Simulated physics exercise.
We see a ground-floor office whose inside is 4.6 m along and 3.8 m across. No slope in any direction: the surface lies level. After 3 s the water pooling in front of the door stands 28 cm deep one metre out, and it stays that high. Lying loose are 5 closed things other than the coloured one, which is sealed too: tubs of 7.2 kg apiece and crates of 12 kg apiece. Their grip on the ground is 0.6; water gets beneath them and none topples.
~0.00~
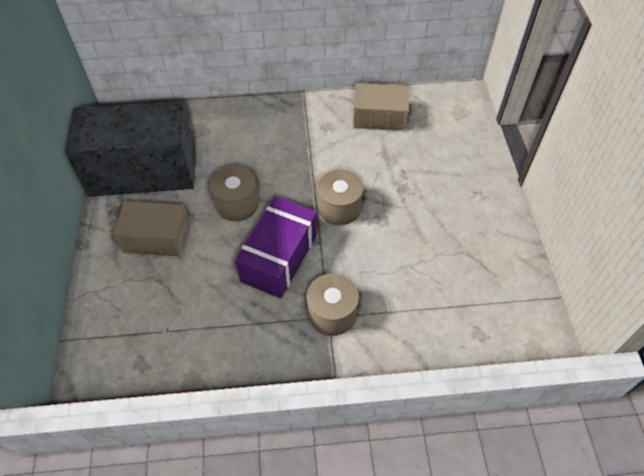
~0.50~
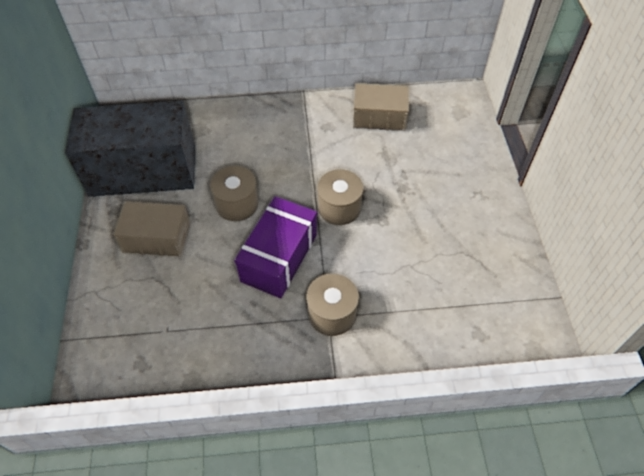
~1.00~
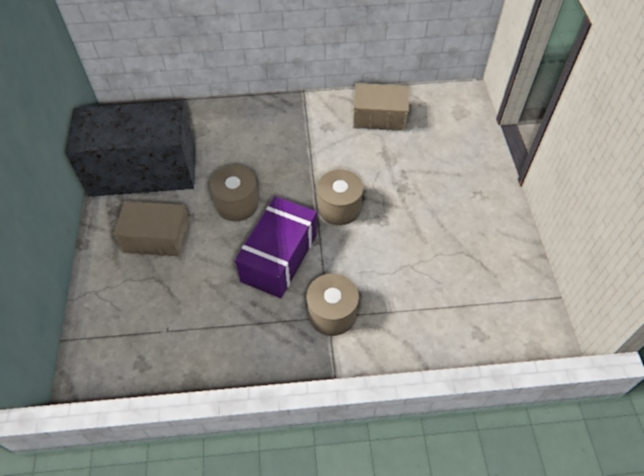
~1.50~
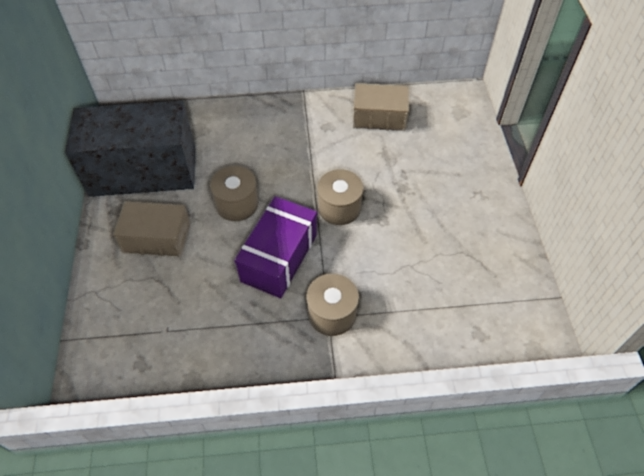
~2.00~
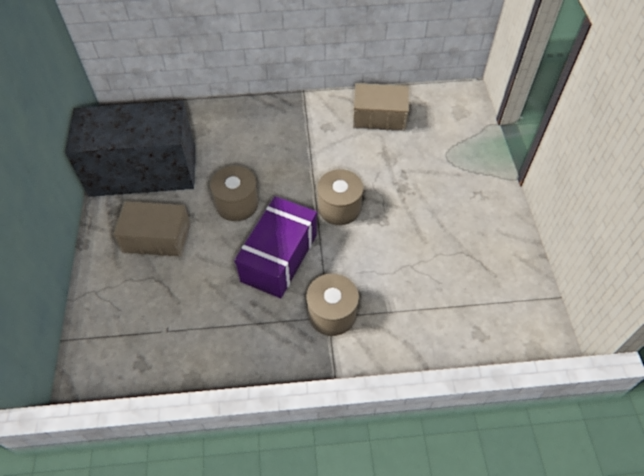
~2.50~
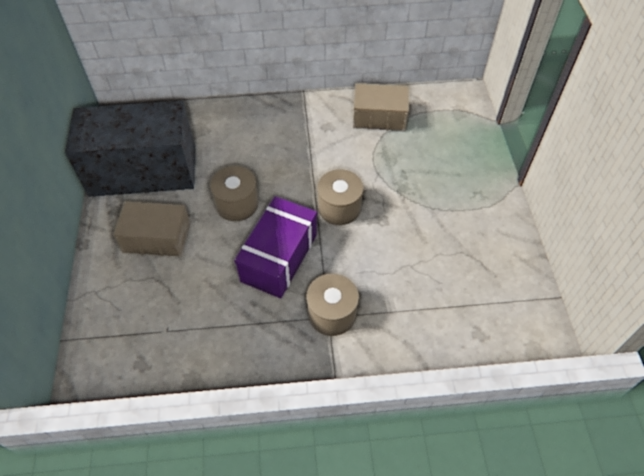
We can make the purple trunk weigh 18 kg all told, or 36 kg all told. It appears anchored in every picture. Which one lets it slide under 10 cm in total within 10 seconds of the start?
My guess is only the heavier amount suffices.
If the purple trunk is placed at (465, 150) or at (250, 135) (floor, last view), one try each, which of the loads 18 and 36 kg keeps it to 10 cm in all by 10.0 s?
One by one: Neither mass suffices; neither mass suffices.
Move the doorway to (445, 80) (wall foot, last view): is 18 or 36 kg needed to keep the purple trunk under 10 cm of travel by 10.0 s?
In that case only the heavier option works.
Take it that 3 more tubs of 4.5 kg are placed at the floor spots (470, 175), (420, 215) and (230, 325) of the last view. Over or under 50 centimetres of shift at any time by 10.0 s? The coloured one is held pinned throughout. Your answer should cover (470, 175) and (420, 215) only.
Those two come out over the line and over the line, in that order.
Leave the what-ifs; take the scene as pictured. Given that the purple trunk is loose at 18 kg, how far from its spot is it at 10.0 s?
Displacement near 120 cm.
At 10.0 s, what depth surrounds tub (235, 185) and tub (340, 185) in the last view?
Some 10 cm at the first, some 12 cm at the second.
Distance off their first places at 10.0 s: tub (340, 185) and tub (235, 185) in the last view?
250 cm and 120 cm respectively.
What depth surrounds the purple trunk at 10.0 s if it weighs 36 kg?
About 9 cm.
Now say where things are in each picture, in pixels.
The first frame shows the purple trunk at (277, 235), on the bottom; water covers 0.0 m2; 0 of 6 have shifted.
The second frame shows the purple trunk at (277, 235), on the bottom; water covers 0.0 m2; 0 of 6 have shifted.
The third frame shows the purple trunk at (277, 235), on the bottom; 0.0 m2 under water; 0 of 6 have shifted.
The fourth frame shows the purple trunk at (277, 235), on the bottom; water covers 0.0 m2; 0 of 6 have shifted.
The fifth frame shows the purple trunk at (277, 235) rests on the ground; water covers 0.4 m2; 0 of 6 have shifted.
The sixth frame shows the purple trunk at (277, 235), on the bottom; water covers 1.6 m2; 0 of 6 have shifted.
After 3.5 s the purple trunk would be 0 cm from its start with 18 kg and 0 cm from its start with 36 kg; 0 cm of water round it then.
After 4.5 s the purple trunk would be 5 cm from its start with 18 kg and 0 cm from its start with 36 kg; 5 cm of water round it then.
After 7.0 s the purple trunk would be 64 cm from its start with 18 kg and 0 cm from its start with 36 kg; 6 cm of water round it then.
After 10.0 s the purple trunk would be 115 cm from its start with 18 kg and 0 cm from its start with 36 kg; 9 cm of water round it then.
